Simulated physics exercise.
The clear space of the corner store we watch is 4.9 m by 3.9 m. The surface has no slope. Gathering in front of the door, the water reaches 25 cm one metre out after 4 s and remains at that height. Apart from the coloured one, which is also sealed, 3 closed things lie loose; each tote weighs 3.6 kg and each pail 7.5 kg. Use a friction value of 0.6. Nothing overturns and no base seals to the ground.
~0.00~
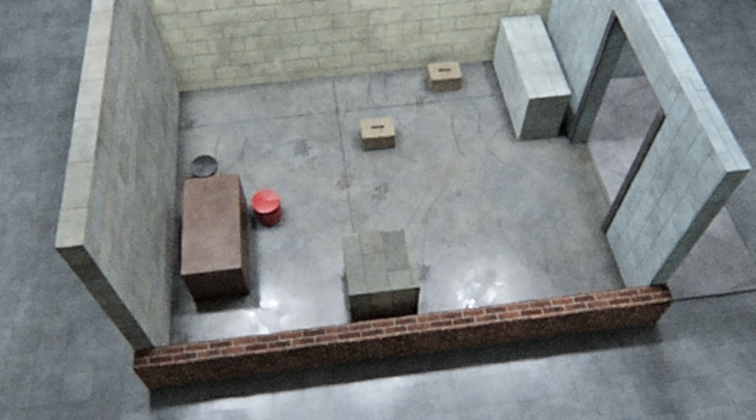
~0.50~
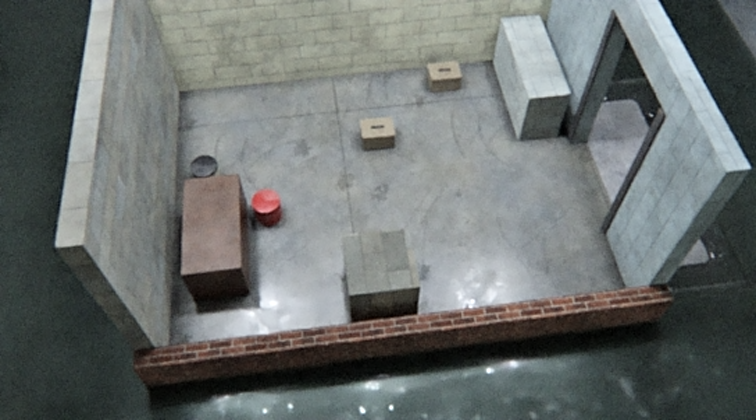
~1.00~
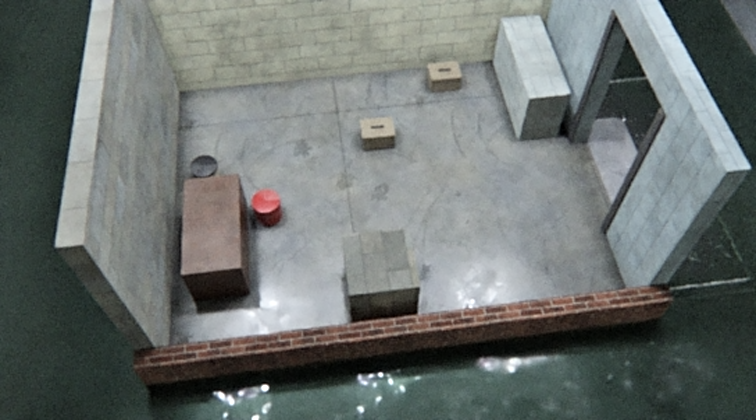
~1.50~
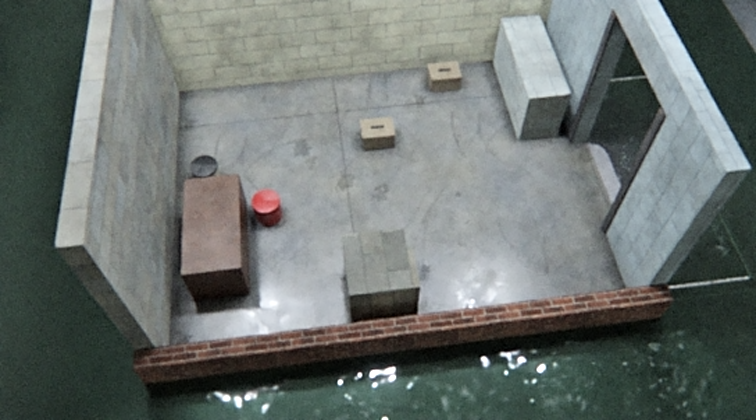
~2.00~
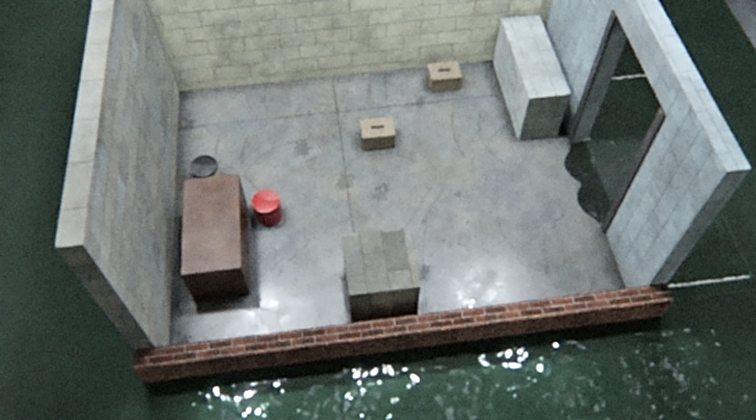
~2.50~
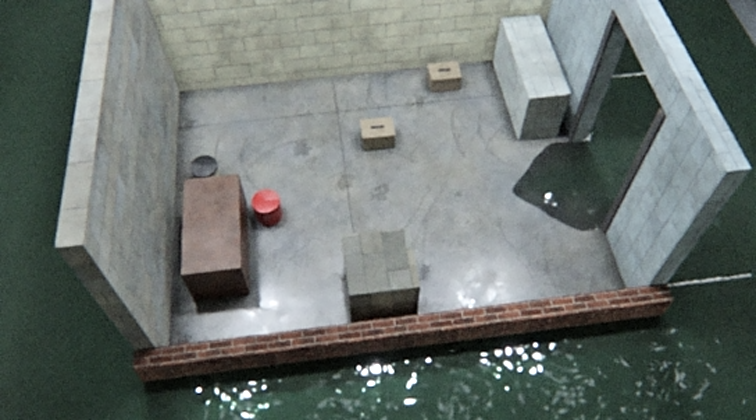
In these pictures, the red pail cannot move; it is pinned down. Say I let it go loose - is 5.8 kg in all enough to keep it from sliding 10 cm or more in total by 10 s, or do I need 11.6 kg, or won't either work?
Neither will work.
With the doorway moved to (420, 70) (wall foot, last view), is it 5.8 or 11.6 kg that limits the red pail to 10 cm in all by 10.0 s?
Under that setup, the heavy option is needed.
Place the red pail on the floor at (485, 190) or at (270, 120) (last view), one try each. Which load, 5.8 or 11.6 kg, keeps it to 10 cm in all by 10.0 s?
Well, at the first spot no weight will do, and at the second you need the heavier weight.
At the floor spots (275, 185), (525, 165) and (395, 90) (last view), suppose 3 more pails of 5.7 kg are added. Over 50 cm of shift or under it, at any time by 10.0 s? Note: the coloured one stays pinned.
One by one: Too far, too far and not far enough.
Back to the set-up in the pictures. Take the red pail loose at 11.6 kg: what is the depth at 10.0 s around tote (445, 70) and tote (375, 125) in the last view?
Depths: Near 4 cm, then near 13 cm.
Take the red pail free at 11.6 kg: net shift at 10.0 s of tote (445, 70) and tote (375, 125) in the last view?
First 5 cm, then 150 cm.
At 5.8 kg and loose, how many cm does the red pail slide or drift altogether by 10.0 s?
About 200 cm.
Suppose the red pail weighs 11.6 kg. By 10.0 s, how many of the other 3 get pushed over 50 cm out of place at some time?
My count gives 1.
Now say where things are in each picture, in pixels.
The red pail at (266, 201), on the bottom; water covers 0.0 m2; 0 of 4 have shifted, in the first frame.
The red pail at (266, 201), on the bottom; water covers 0.0 m2; 0 of 4 have shifted, in the second frame.
The red pail at (266, 201), on the bottom; water covers 0.0 m2; 0 of 4 have shifted, in the third frame.
The red pail at (266, 201) rests on the ground; water covers 0.0 m2; 0 of 4 have shifted, in the fourth frame.
The red pail at (266, 201), on the bottom; water covers 0.1 m2; 0 of 4 have shifted, in the fifth frame.
The red pail at (266, 201), on the bottom; 0.8 m2 under water; 0 of 4 have shifted, in the sixth frame.
After 3.5 s the red pail would be 0 cm from its start with 5.8 kg and 0 cm from its start with 11.6 kg; 0 cm of water round it then.
After 4.5 s the red pail would be 0 cm from its start with 5.8 kg and 0 cm from its start with 11.6 kg; 0 cm of water round it then.
After 7.0 s the red pail would be 79 cm from its start with 5.8 kg and 3 cm from its start with 11.6 kg; 11 cm of water round it then.
After 10.0 s the red pail would be 189 cm from its start with 5.8 kg and 129 cm from its start with 11.6 kg; 14 cm of water round it then.
